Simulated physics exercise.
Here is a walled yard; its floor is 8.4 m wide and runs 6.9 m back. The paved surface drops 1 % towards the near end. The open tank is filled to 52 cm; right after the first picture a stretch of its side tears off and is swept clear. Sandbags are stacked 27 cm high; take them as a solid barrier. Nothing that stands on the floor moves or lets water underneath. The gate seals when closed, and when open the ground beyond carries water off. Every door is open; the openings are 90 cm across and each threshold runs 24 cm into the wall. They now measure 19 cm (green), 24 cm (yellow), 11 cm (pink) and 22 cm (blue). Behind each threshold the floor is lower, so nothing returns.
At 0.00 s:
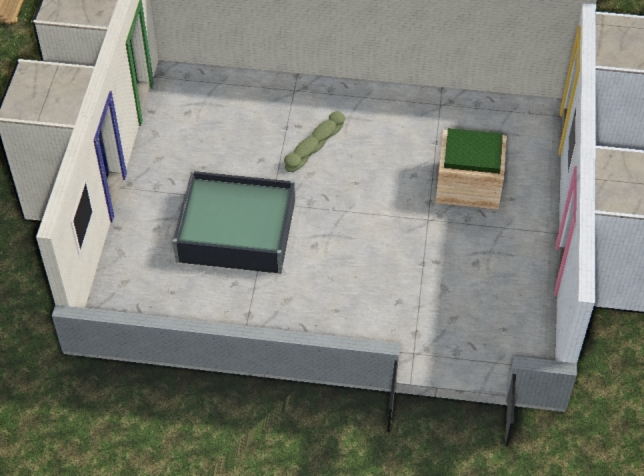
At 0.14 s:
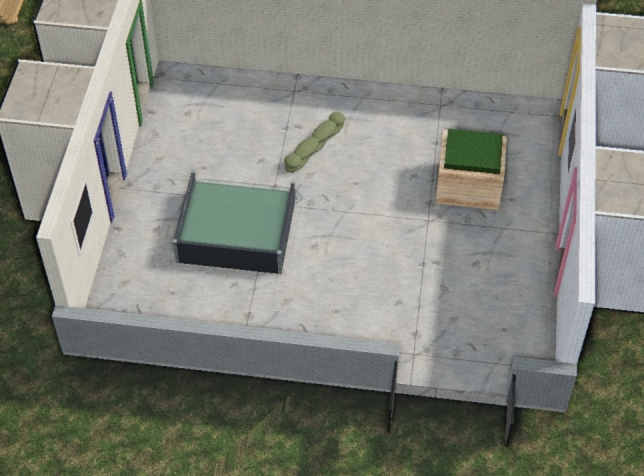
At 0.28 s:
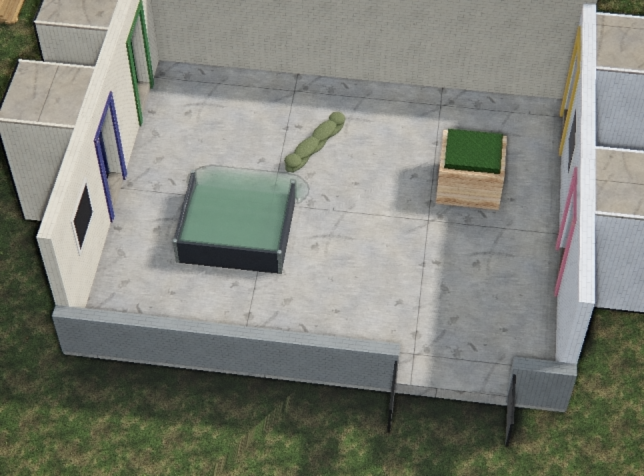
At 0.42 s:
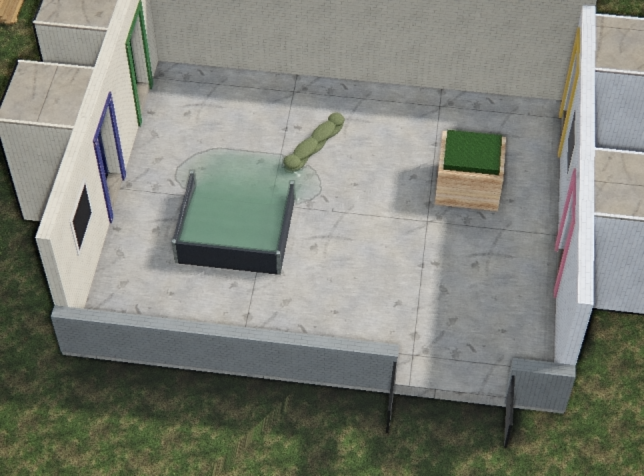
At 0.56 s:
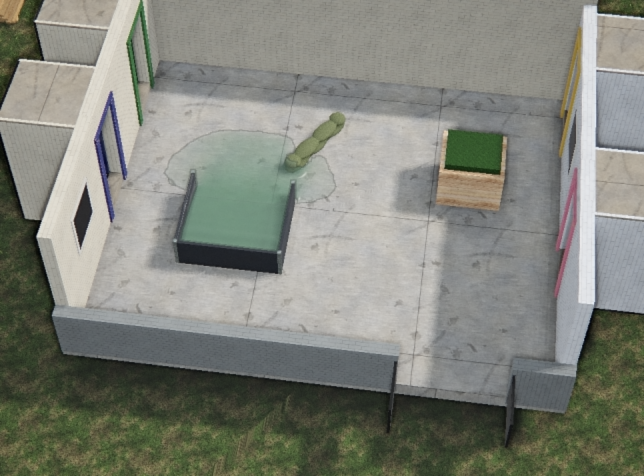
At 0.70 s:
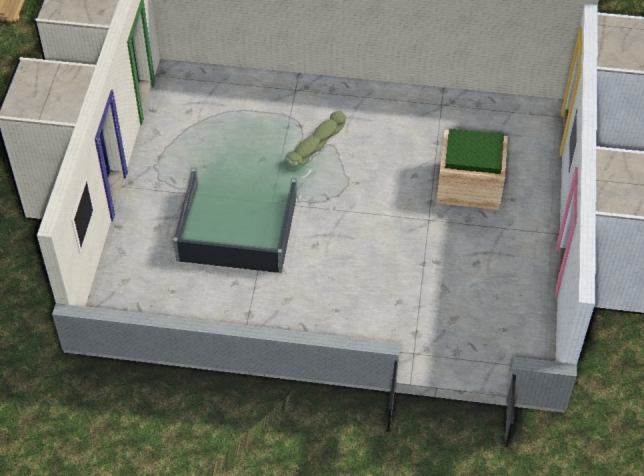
In a walled yard with a pale paved floor, a dark-sided open tank of green water stands near a row of sandbags and a grass-topped wooden box. The tank's far side disappears, and water pours out behind it, spreading across the paving in a widening, rounded sheet around the sandbags' near end.
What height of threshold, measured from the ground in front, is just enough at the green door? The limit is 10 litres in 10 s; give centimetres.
It would have to be roughly 12.5 cm high.
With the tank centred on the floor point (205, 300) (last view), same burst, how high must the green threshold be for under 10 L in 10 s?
Then roughly 9.0 cm.
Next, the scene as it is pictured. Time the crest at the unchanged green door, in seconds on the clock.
Around 3.2 s.
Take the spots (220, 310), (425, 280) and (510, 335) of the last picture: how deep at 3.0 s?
Roughly 0, 0 and 0 cm, in turn.
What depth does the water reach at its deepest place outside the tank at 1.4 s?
About 29 cm.
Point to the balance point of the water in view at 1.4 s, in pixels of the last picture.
Near (249, 180).
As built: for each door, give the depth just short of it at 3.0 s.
In cm: Green 16, yellow 0, pink 0, blue 0.
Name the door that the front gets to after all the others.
Last comes the pink one.
After 1.4 s water covers 20 % of the floor, deepest (29 cm) near (285, 174); it has not reached the green door.
After 3.0 s water covers 35 % of the floor, deepest (28 cm) near (160, 60); 16 cm at the green door, 0 litres in over its 19 cm threshold.
After 10.0 s water covers 80 % of the floor, deepest (8 cm) near (78, 333); 3 cm at the green door, 0 litres in over its 19 cm threshold.
At the green door as built, the water arrived by 1.7 s and peaked near 18 cm at 3.2 s.
Run again over the same 10 s with other heights there, 20 litres in over 10 cm, 5 litres over 14 cm. The limit of 10 litres is kept from about 12.5 cm up.
